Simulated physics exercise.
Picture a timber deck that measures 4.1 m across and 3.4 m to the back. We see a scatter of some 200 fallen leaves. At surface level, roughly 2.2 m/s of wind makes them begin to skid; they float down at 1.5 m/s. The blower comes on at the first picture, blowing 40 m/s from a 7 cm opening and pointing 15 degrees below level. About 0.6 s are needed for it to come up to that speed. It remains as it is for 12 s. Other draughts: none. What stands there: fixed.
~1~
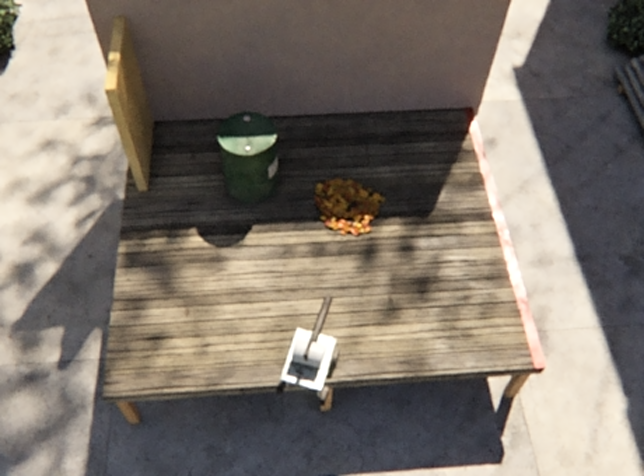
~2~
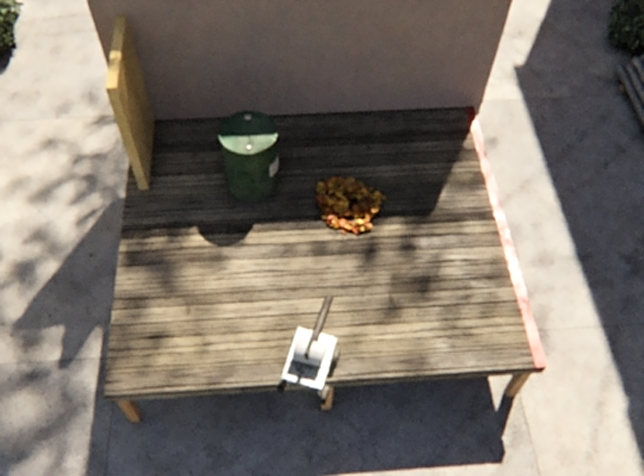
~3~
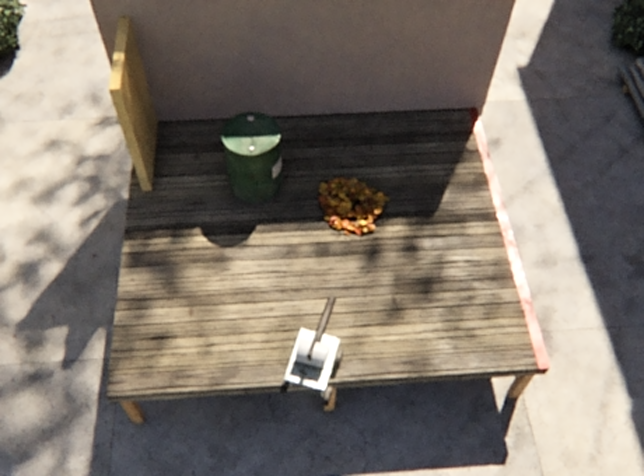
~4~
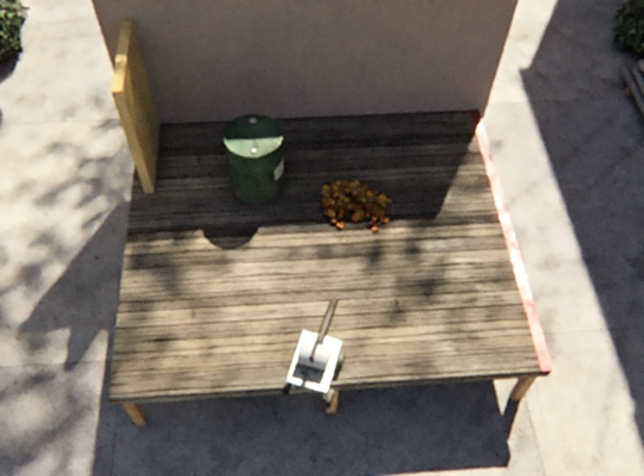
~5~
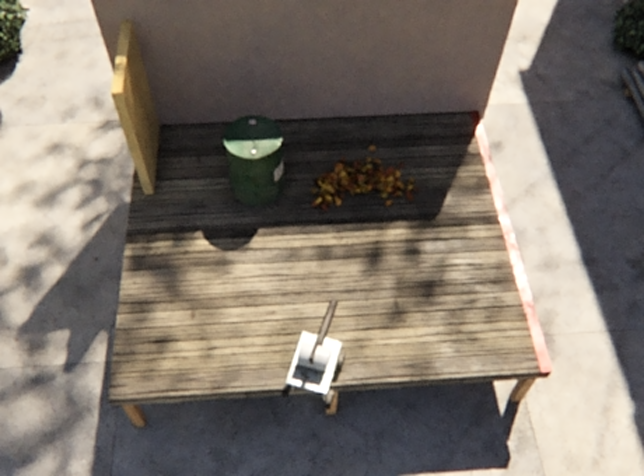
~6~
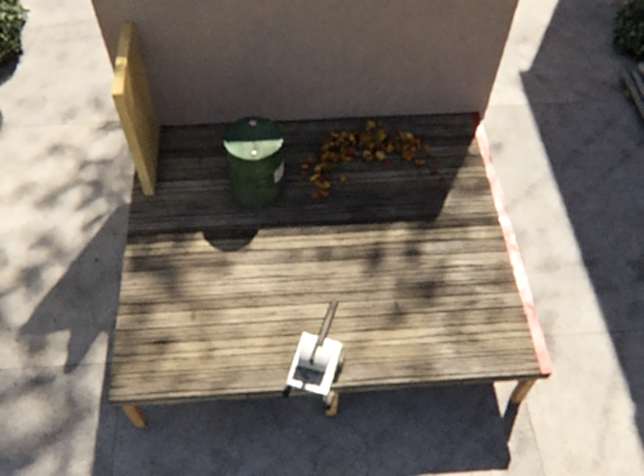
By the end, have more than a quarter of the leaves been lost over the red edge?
Yes.
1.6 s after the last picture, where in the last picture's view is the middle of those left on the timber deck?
Roughly pixel (334, 118).
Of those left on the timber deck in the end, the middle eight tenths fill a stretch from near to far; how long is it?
Around 0.0 m.
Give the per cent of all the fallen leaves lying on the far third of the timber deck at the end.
Something close to 50 % ends up there.
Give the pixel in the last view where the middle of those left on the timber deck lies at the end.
The middle lands close to (311, 119) in pixels.
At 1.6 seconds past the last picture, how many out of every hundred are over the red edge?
About 30 %.
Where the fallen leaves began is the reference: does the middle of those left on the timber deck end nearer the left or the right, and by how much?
I'd say a left-hand move of around 0.4 m.
Then, 1.6 s after the last picture the count stands so, 30 % are over the red edge; the middle of those still in play is near (334, 118).
Then, 3.0 s after the last picture the count stands so, 36 % are over the red edge; the middle of those still in play is near (329, 118).
Then, 5.8 s after the last picture the count stands so, 44 % are over the red edge; the middle of those still in play is near (321, 118).
Then, 11.1 s after the last picture, at the end, 48 % are over the red edge; the middle of those still in play is near (311, 119).
